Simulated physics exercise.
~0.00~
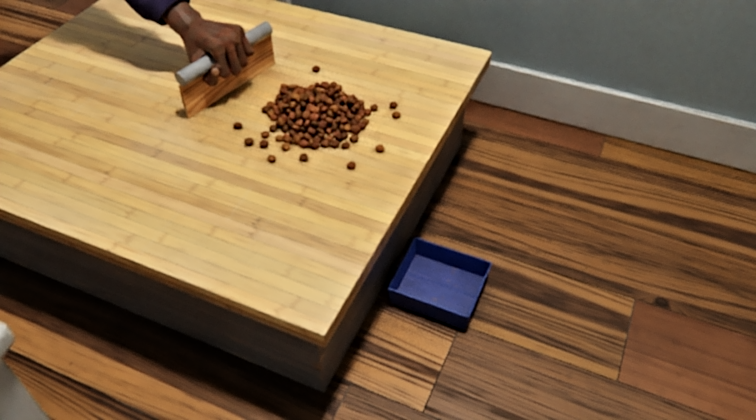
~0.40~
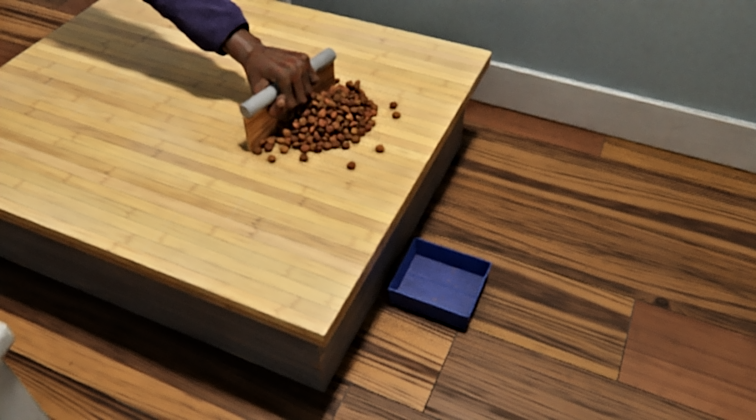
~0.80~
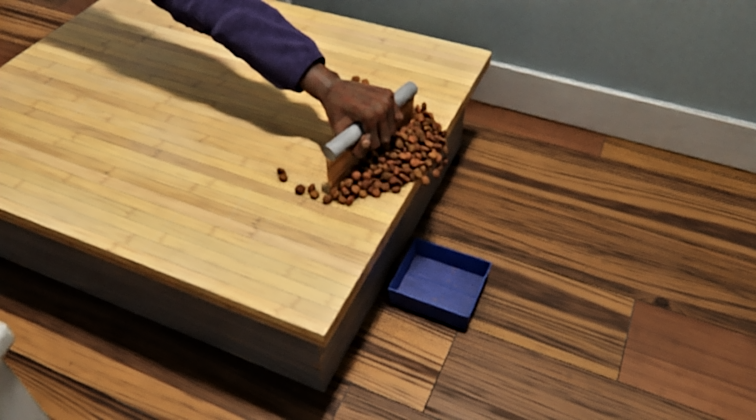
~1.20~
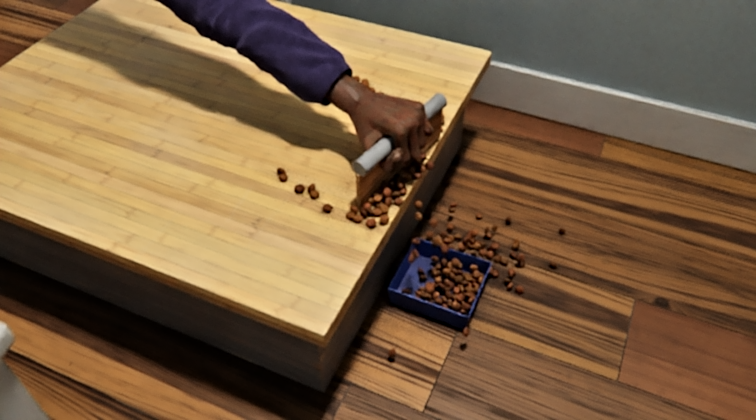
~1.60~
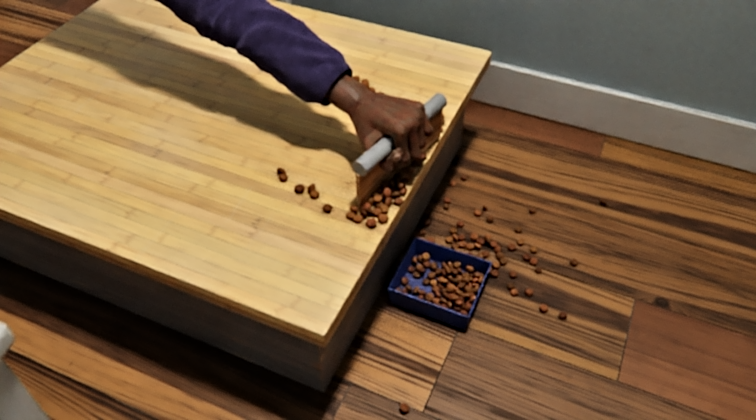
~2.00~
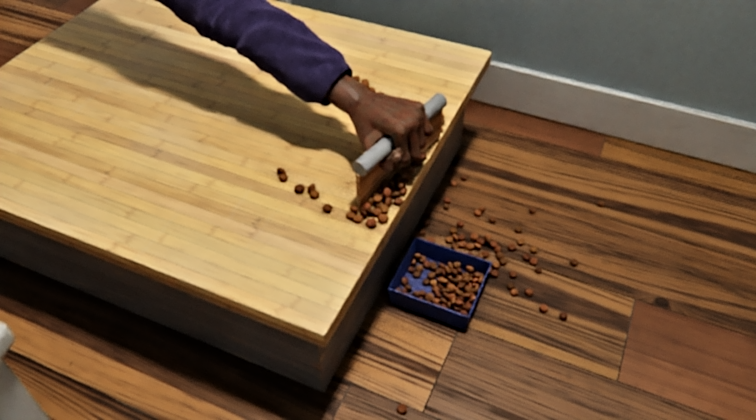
The footage shows a hand pushing a scraper across a wooden platform, sweeping a pile of brown kibble rightward and down to the edge, where it stops. Many pieces spill over, some landing in a blue tin and others scattering on the floor, while the rest stay on top.
